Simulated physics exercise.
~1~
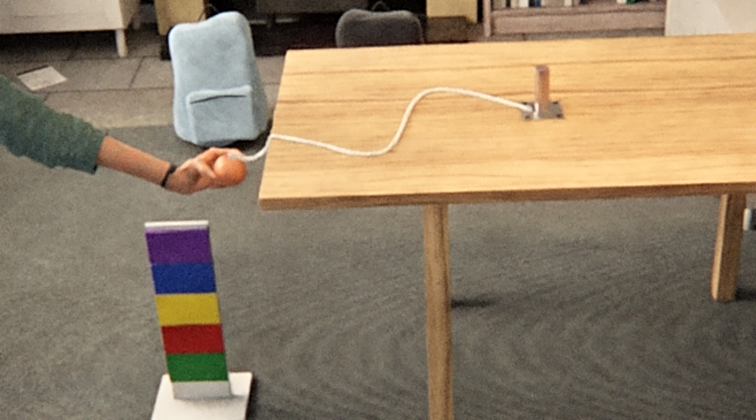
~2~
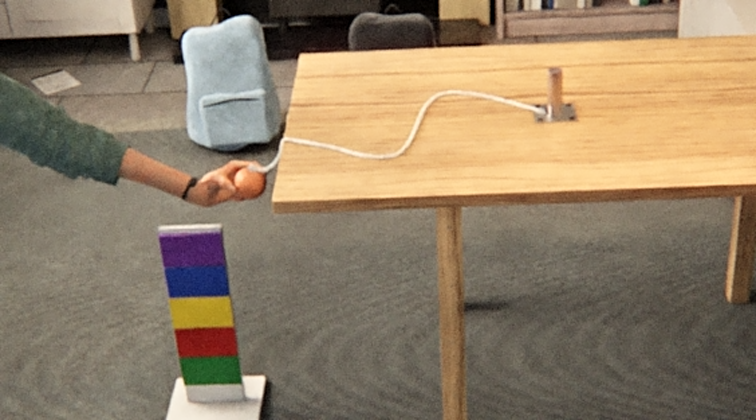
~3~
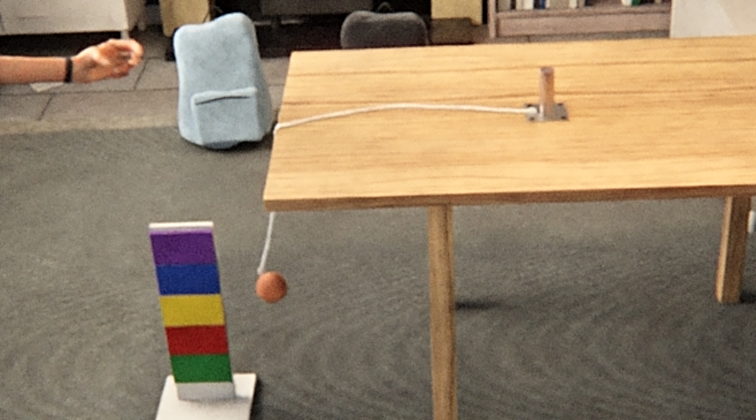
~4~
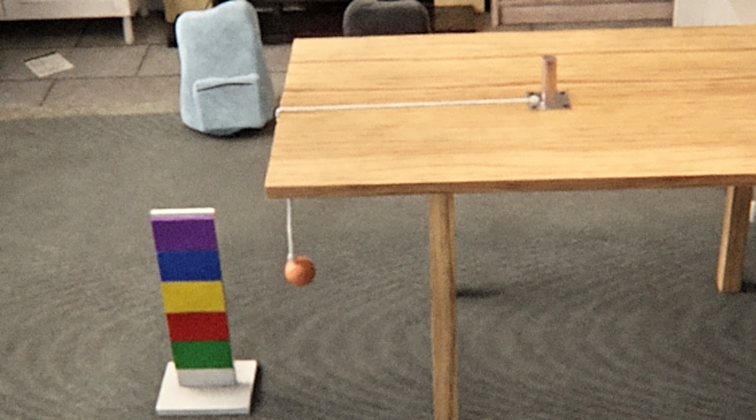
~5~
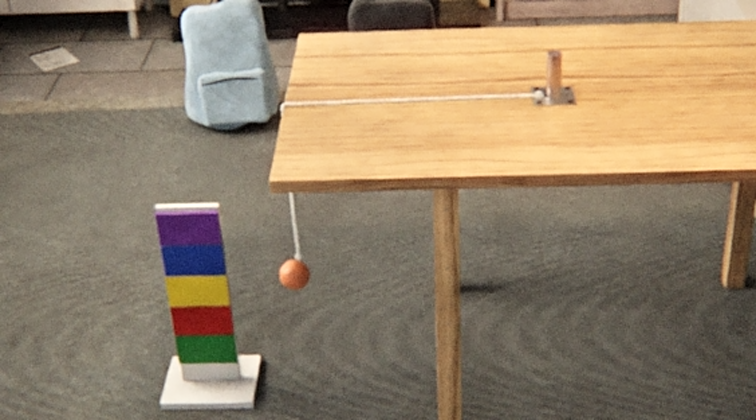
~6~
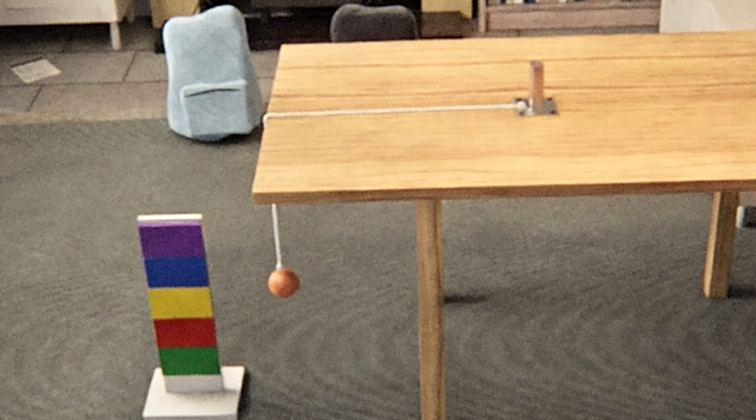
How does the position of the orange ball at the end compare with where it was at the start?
At the start it was held in a hand near the table's left edge, higher than the coloured bands. At the end it hung lower and a little further right, below the tabletop on the taut cord and level with the yellow band.
